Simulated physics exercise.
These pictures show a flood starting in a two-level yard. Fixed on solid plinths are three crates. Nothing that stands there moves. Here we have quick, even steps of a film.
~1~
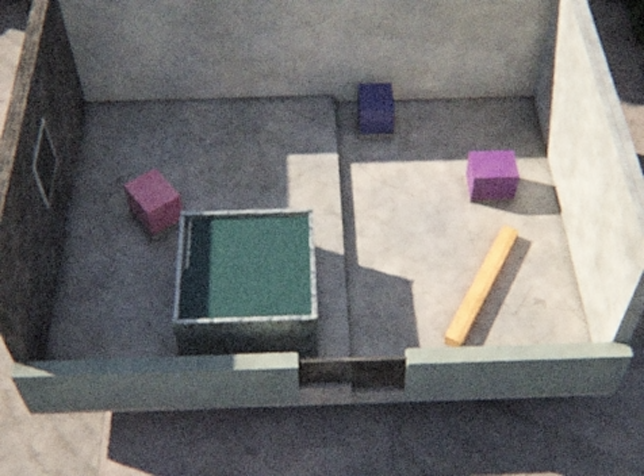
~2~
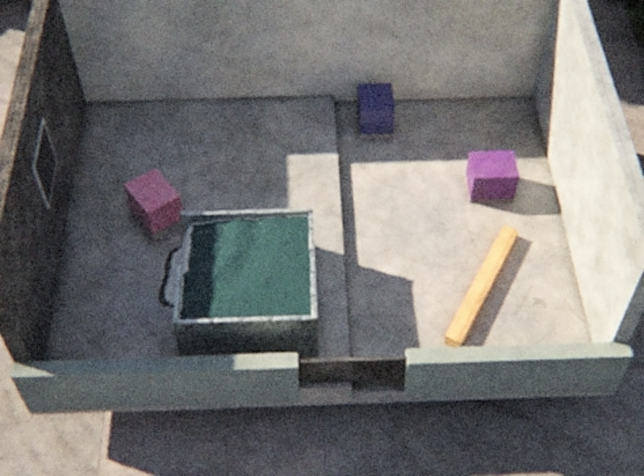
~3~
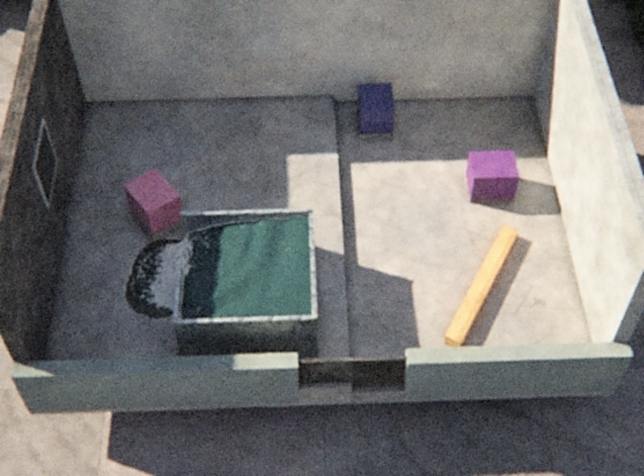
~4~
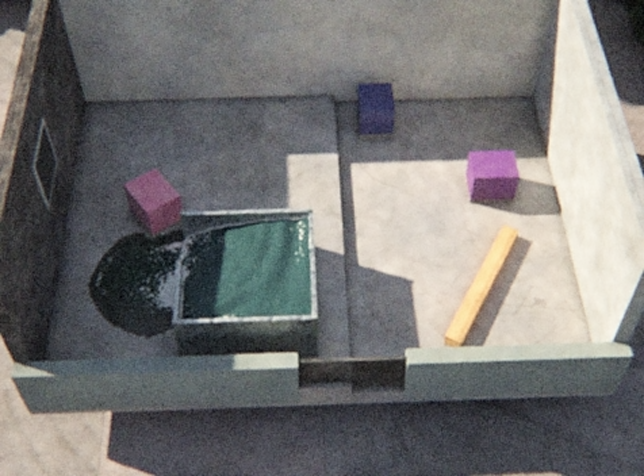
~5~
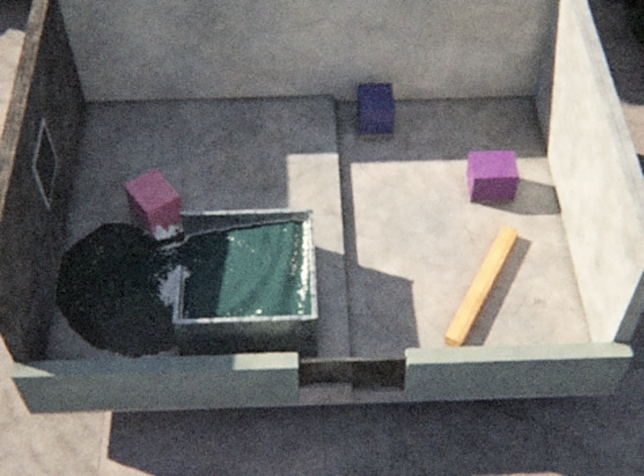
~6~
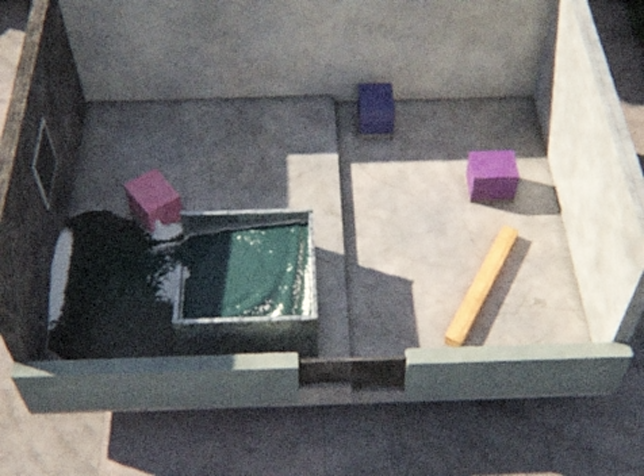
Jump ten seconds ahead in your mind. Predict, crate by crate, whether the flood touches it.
The purple crate will meet the water, the pink crate will meet the water, the blue crate will meet the water.
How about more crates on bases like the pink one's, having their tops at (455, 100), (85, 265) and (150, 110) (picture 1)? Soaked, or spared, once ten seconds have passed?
In the listed order, the first crate remains untouched, the second gets reached, while the third gets reached.
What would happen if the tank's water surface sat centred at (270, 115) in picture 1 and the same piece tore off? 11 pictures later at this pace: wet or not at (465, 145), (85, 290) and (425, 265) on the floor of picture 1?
Results in order - left untouched, swamped, left untouched.
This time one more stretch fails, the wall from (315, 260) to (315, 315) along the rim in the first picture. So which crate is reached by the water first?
My pick is the crate marked purple.
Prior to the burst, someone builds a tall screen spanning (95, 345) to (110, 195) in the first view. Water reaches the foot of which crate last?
That would be the purple one.
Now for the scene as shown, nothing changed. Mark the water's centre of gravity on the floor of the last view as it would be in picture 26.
My pick is pixel (182, 263).
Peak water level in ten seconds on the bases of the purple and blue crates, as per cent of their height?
Roughly 180 per cent, then 140 per cent.
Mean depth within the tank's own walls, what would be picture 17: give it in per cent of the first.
Some 52 per cent.
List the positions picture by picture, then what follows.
The water tank at (246, 267) is whole and still, in the first picture.
The front is at (171, 304), out from the gap at (188, 266), in the second picture.
The front is at (132, 296), out from the gap at (188, 267), in the third picture.
The front is at (93, 287), out from the gap at (188, 268), in the fourth picture.
The front is at (61, 263), out from the gap at (188, 268), in the fifth picture.
Water pours out at (188, 267) and has run to (67, 226), in the sixth picture.
A moment on, water covers 15 % of the floor; the purple crate not reached, the pink crate water round its plinth, the blue crate not reached.
Next, water covers 25 % of the floor; the purple crate not reached, the pink crate water round its plinth, the blue crate not reached.
Then, water covers 40 % of the floor; the purple crate not reached, the pink crate water round its plinth, the blue crate not reached.
Later, water covers 75 % of the floor; the purple crate water round its plinth, the pink crate water round its plinth, the blue crate water round its plinth.
In the end, water covers 95 % of the floor; the purple crate was topped, the pink crate was topped, the blue crate was topped.
